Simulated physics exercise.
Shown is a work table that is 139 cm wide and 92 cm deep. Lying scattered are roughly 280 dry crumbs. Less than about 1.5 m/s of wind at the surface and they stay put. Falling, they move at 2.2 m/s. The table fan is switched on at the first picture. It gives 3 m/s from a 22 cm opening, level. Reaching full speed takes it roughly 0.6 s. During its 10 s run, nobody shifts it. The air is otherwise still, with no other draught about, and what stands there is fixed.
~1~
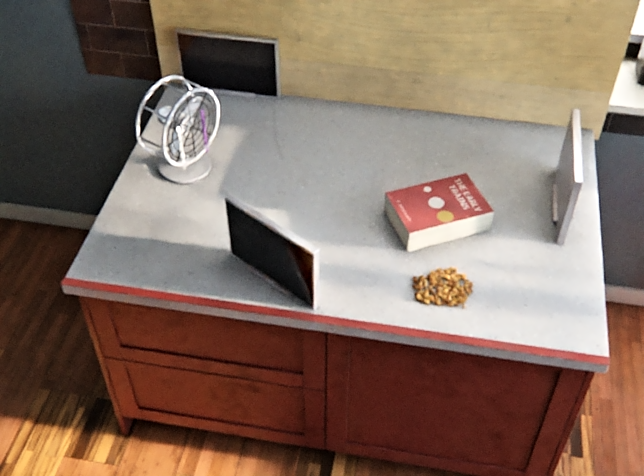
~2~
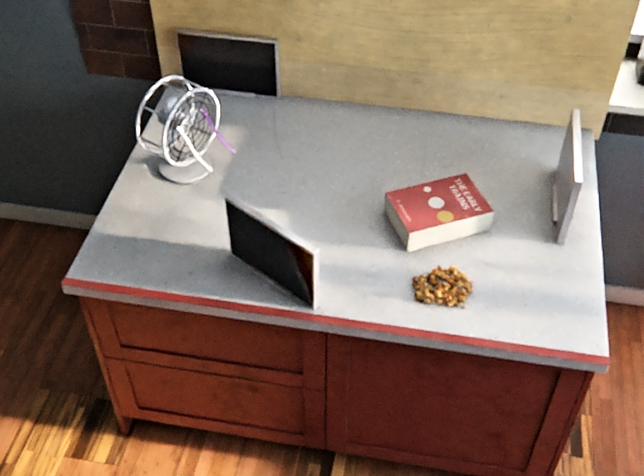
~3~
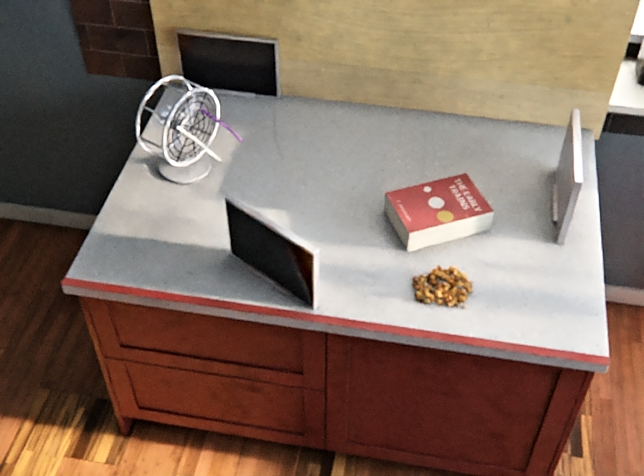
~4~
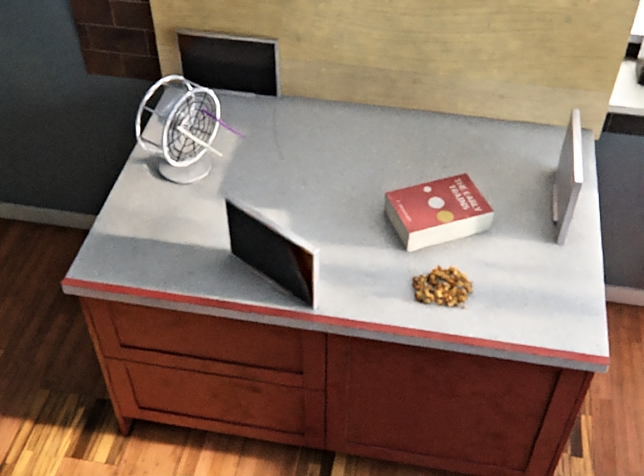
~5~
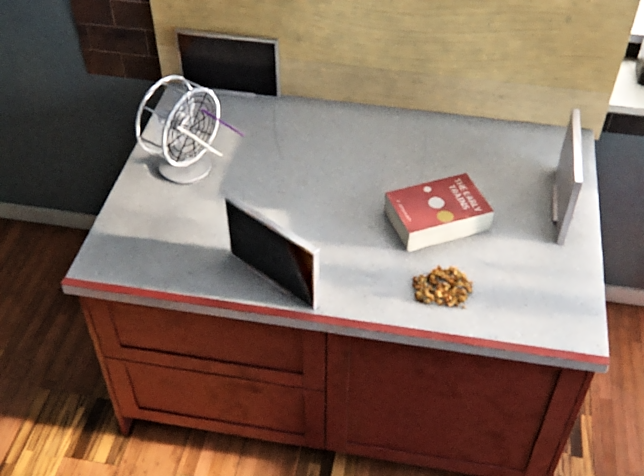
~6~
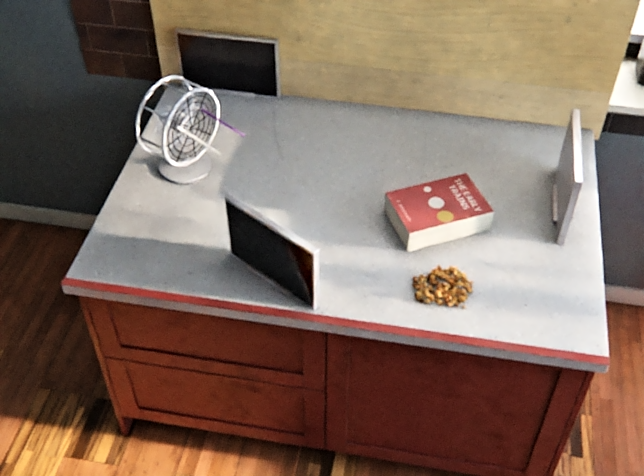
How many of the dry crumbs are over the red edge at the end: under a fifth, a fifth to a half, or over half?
The part beyond that edge is going to be a fifth to half.
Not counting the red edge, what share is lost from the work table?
Roughly 50 per cent.
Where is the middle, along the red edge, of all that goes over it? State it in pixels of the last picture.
(563, 359).
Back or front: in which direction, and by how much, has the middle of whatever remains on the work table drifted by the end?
Direction: Rearward; shift: About 5 cm.
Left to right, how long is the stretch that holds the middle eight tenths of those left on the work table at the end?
10 cm, give or take.
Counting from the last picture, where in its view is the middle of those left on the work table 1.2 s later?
Around pixel (475, 292).
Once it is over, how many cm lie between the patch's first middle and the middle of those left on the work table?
Close to 5 cm.
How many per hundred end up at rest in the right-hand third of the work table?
It comes out near 20 in a hundred.
Then, 1.2 s after the last picture the count stands so, 28 % are over the red edge; the middle of those still in play is near (475, 292).
Then, 2.4 s after the last picture the count stands so, 33 % are over the red edge; the middle of those still in play is near (461, 282).
Then, 4.7 s after the last picture the count stands so, 33 % are over the red edge; the middle of those still in play is near (462, 279).
Then, 9.2 s after the last picture, at the end, 33 % are over the red edge; the middle of those still in play is near (462, 279).
